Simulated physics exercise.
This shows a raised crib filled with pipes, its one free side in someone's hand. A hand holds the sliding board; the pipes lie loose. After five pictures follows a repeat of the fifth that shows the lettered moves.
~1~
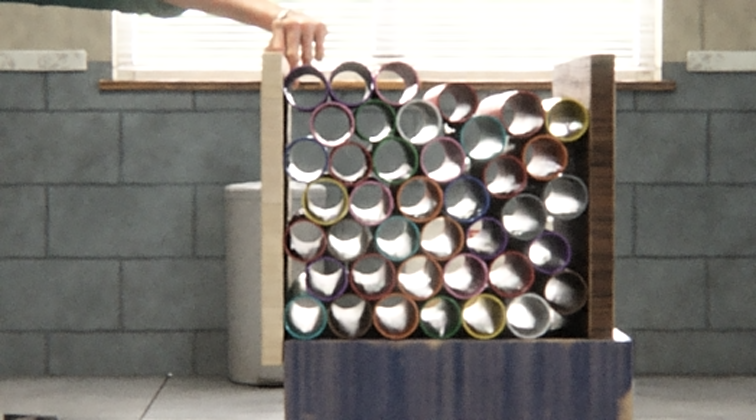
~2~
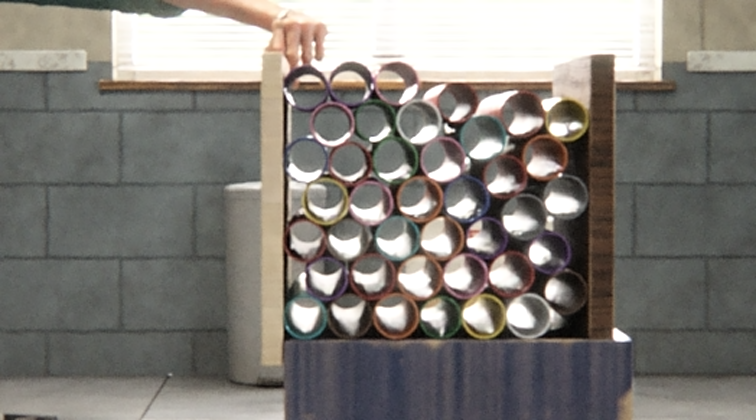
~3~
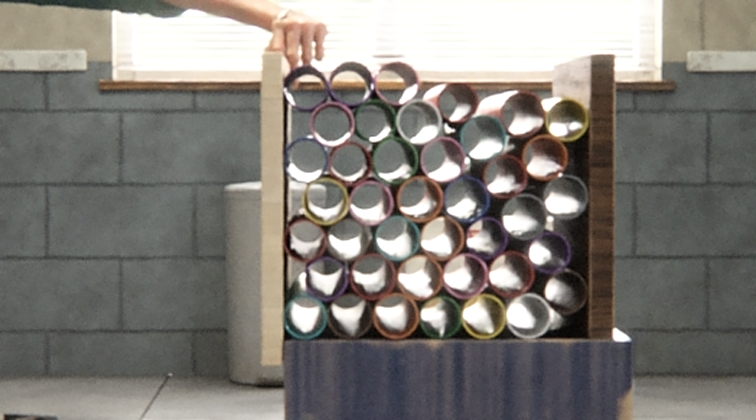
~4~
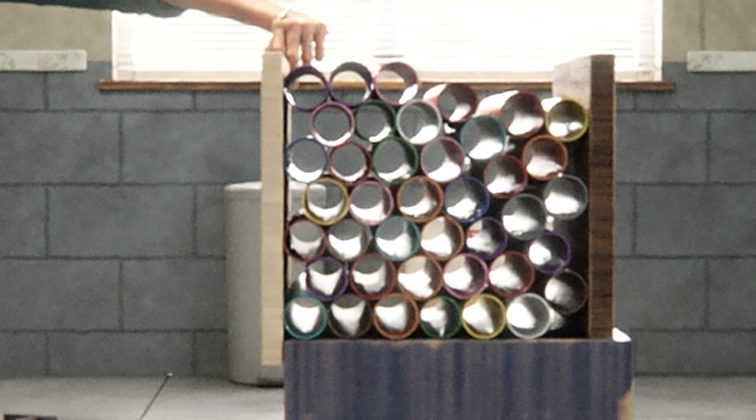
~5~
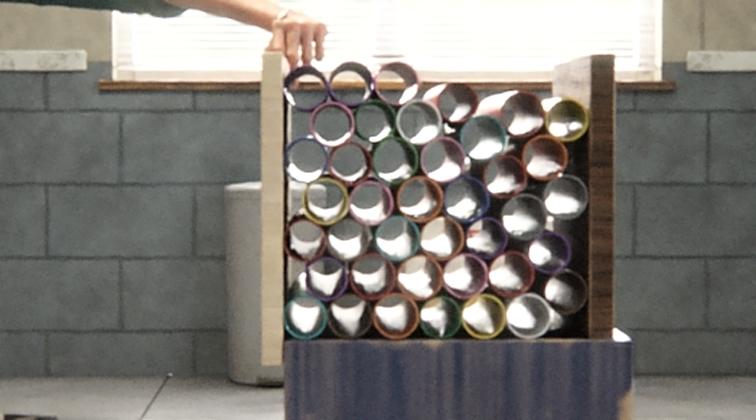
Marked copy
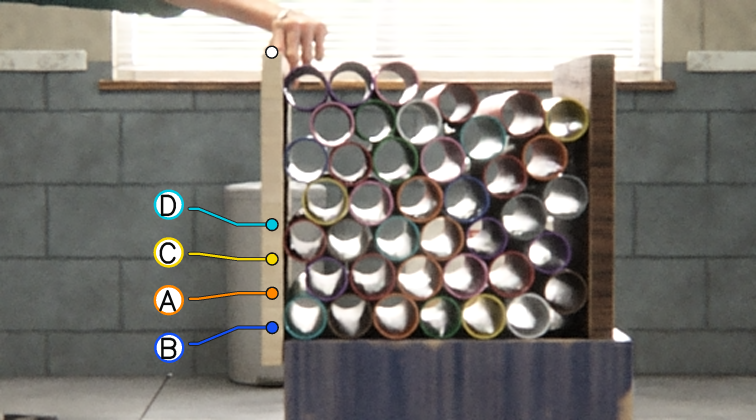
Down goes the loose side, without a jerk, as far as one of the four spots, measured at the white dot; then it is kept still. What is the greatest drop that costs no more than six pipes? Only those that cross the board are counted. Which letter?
Stop at C.
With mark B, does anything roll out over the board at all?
At B: Yes.
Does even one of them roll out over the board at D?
Yes.
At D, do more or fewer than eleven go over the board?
Fewer than eleven.
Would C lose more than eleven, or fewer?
At C, fewer than eleven.
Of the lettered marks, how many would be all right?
Two of them.
On the marked copy, A at (272, 293); B at (272, 327); C at (272, 259); D at (272, 224); the white dot at (272, 52).
With C. Early on, top of the board (283, 144).
Further on, top of the board (283, 245).
At the end, top of the board (283, 258), five out over the board.
As for the rest, A more than six out over the board; B more than six out over the board; D four out over the board.
